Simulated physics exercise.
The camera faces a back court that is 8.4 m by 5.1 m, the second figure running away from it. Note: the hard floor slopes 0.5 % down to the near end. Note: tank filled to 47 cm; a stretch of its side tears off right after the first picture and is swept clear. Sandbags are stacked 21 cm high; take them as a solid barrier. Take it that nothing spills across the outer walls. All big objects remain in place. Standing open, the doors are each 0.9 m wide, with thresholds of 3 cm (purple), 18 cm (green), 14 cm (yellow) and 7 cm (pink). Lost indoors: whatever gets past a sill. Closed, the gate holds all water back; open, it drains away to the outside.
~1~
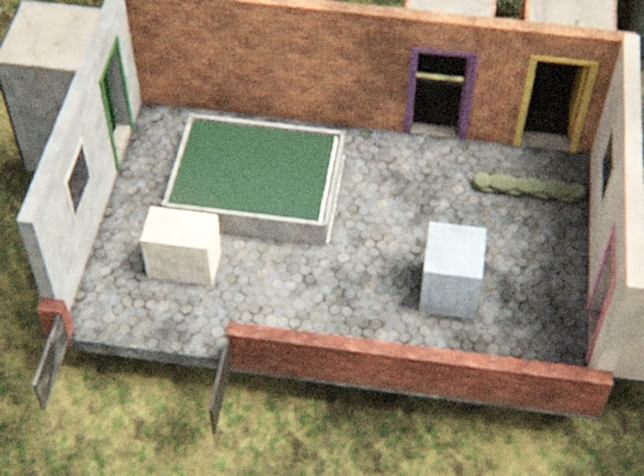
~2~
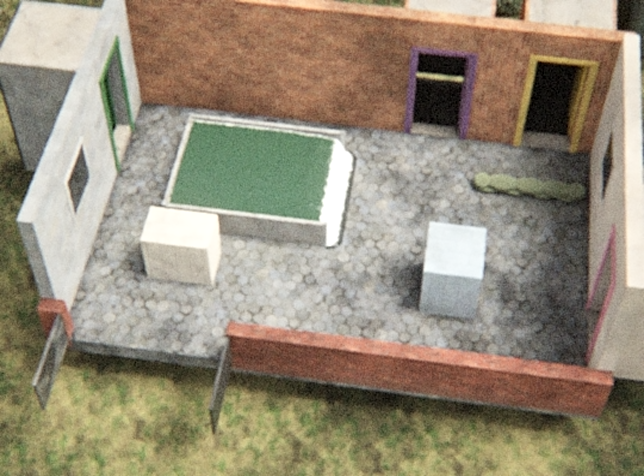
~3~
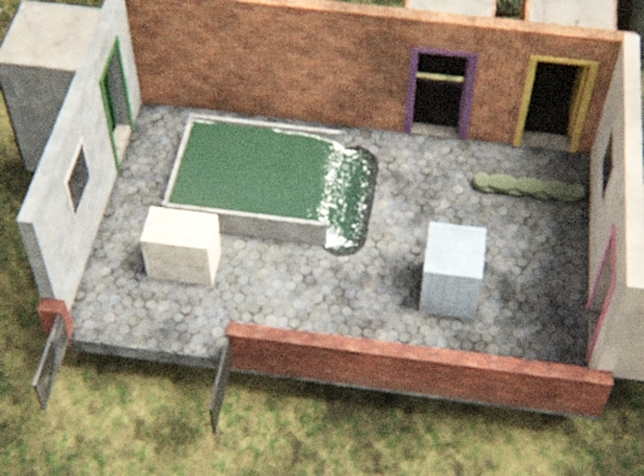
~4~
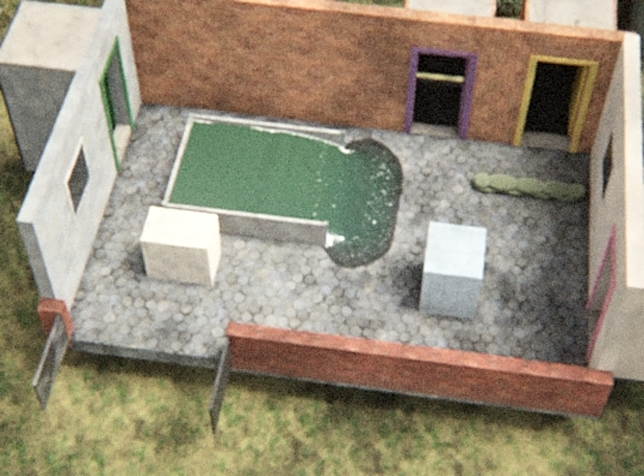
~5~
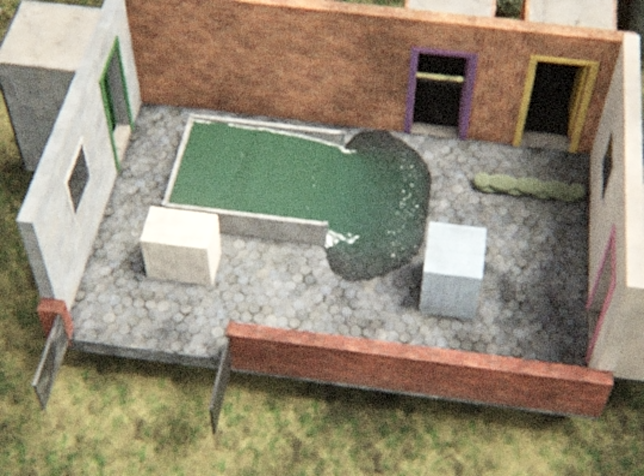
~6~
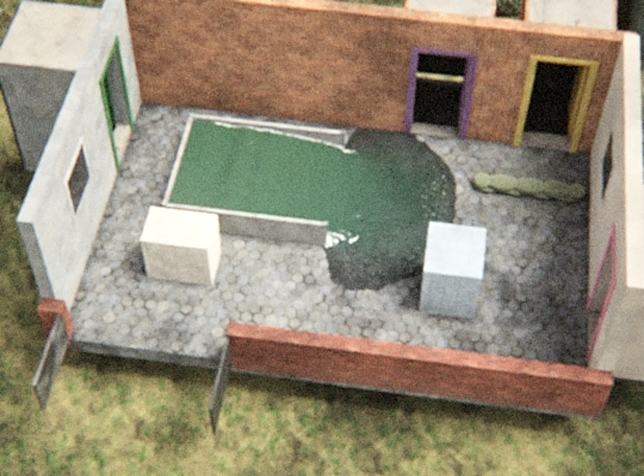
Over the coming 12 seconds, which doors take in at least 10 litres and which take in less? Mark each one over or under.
Purple door - over; green door - under; yellow door - over; pink door - over.
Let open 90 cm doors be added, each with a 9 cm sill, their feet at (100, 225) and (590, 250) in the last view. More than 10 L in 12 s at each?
Taking them in order, the first is fine and the second too much.
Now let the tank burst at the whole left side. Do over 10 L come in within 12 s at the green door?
Relative to that limit, green ends up on the high side.
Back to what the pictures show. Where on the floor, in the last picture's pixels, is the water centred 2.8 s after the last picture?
Centre: Approx. (410, 217) px.
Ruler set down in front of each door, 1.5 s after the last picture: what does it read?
Readings (cm): Purple = 9; green = 0; yellow = 9; pink = 0.
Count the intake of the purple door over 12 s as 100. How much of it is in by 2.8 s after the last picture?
That works out near 30%.
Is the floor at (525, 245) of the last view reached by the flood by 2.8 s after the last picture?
Looks like it's submerged.
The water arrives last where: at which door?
Last: Green.
Then, 0.7 s after the last picture water covers 30 % of the floor and is deepest (20 cm) near (472, 186); purple door 7 cm at the sill, 0 L in, green door not reached, yellow door not reached, pink door not reached.
Then, 1.5 s after the last picture water covers 40 % of the floor and is deepest (24 cm) near (583, 265); purple door 9 cm at the sill, 12 L in, green door not reached, yellow door 9 cm at the sill, 0 L in, pink door not reached.
Then, 2.8 s after the last picture water covers 50 % of the floor and is deepest (28 cm) near (585, 154); purple door 8 cm at the sill, 43 L in, green door not reached, yellow door 14 cm at the sill, 0 L in, pink door 10 cm at the sill, 2 L in.
Then, 6.3 s after the last picture water covers 70 % of the floor and is deepest (18 cm) near (569, 392); purple door 8 cm at the sill, 119 L in, green door not reached, yellow door 11 cm at the sill, 46 L in, pink door 12 cm at the sill, 26 L in.
Then, 11.3 s after the last picture water covers 95 % of the floor and is deepest (9 cm) near (66, 325); purple door 5 cm at the sill, 150 L in, green door 5 cm at the sill, 0 L in, yellow door 3 cm at the sill, 47 L in, pink door 7 cm at the sill, 65 L in.
